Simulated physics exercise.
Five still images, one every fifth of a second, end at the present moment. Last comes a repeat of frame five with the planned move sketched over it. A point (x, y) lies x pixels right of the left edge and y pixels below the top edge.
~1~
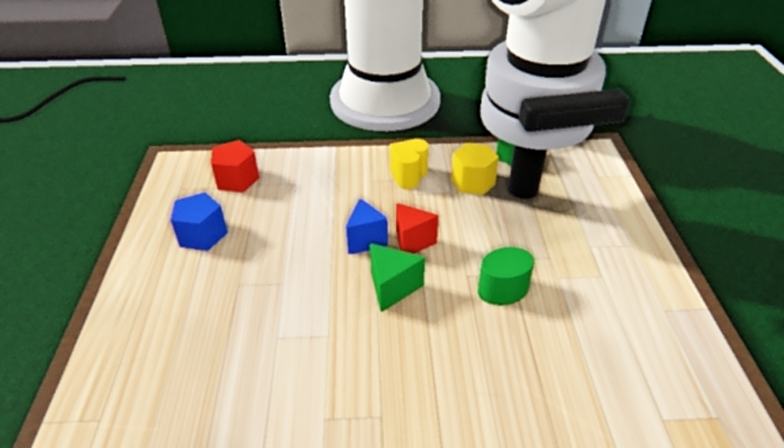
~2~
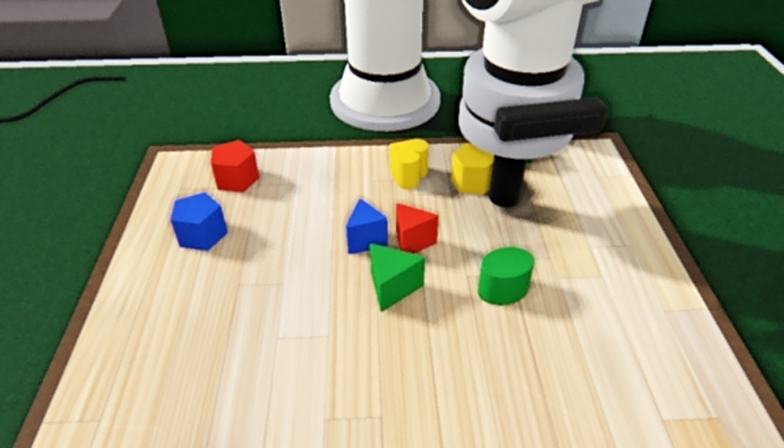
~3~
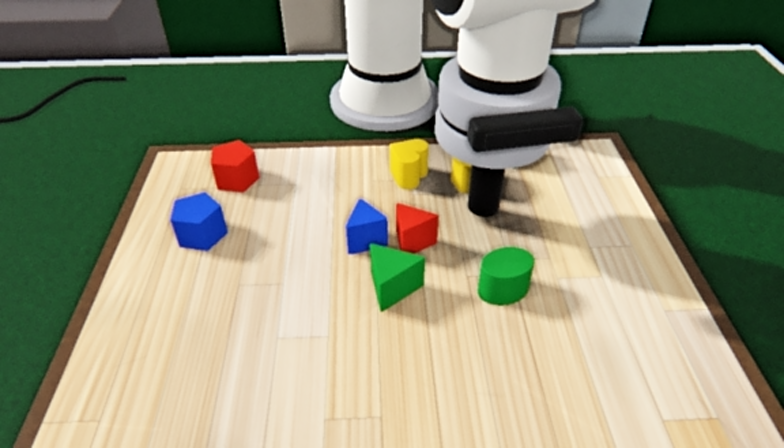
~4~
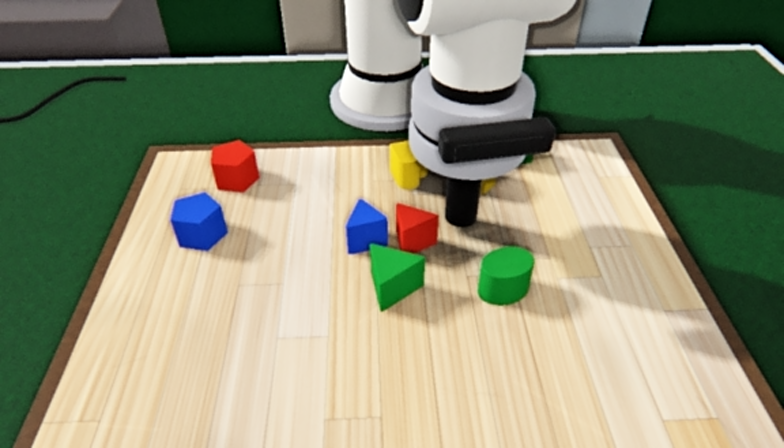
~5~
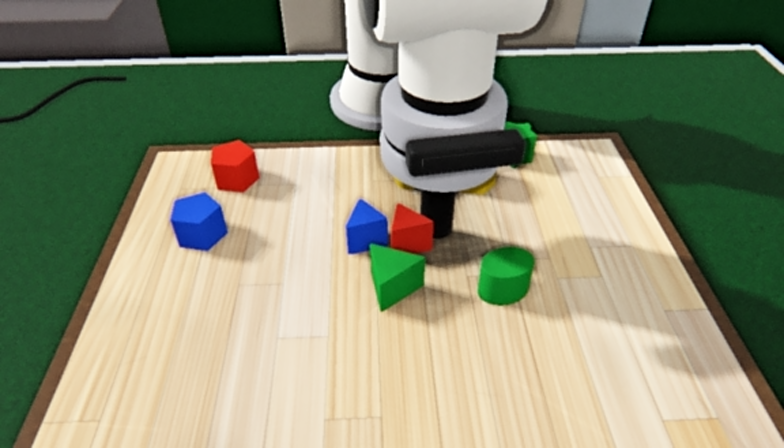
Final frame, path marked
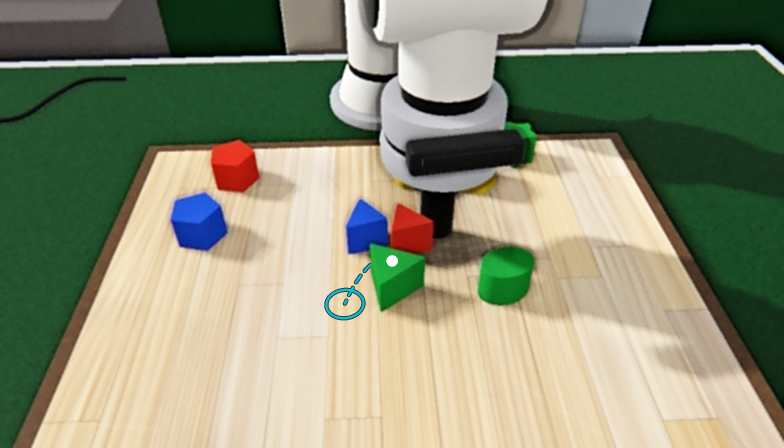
The robot arm moved its black post left and toward the viewer across the wooden board, passing in front of the yellow blocks, then nudged the red triangle slightly left beside the blue one.
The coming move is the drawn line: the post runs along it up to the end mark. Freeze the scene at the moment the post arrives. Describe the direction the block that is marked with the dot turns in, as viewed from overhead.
Verdict: Counterclockwise.
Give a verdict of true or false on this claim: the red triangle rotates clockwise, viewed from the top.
This is true.
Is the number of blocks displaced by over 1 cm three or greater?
In short: Yes.
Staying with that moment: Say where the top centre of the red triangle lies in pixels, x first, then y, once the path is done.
Close to (318, 255).
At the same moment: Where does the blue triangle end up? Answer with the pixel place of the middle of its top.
By then it is at (338, 214).
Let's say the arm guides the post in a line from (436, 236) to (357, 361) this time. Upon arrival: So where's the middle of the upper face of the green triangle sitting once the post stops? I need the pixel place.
It sits at (329, 305).
The line goes from (436, 236) through (396, 248) and (364, 271) to (345, 304); the dot is on the green triangle.
The first path, step by step. One third of the way, post (395, 241); blue triangle (344, 213), turned 55° clockwise; red triangle (366, 231).
Two thirds of the way, post (363, 264); blue triangle (338, 214), turned 80° clockwise; green triangle (388, 265), turned 35° anticlockwise; red triangle (330, 248), turned 45° clockwise.
At the end, post (344, 296); blue triangle (338, 214), turned 80° clockwise; green triangle (383, 276), turned 85° anticlockwise; red triangle (318, 255), turned 70° clockwise; green elliptical block unmoved.
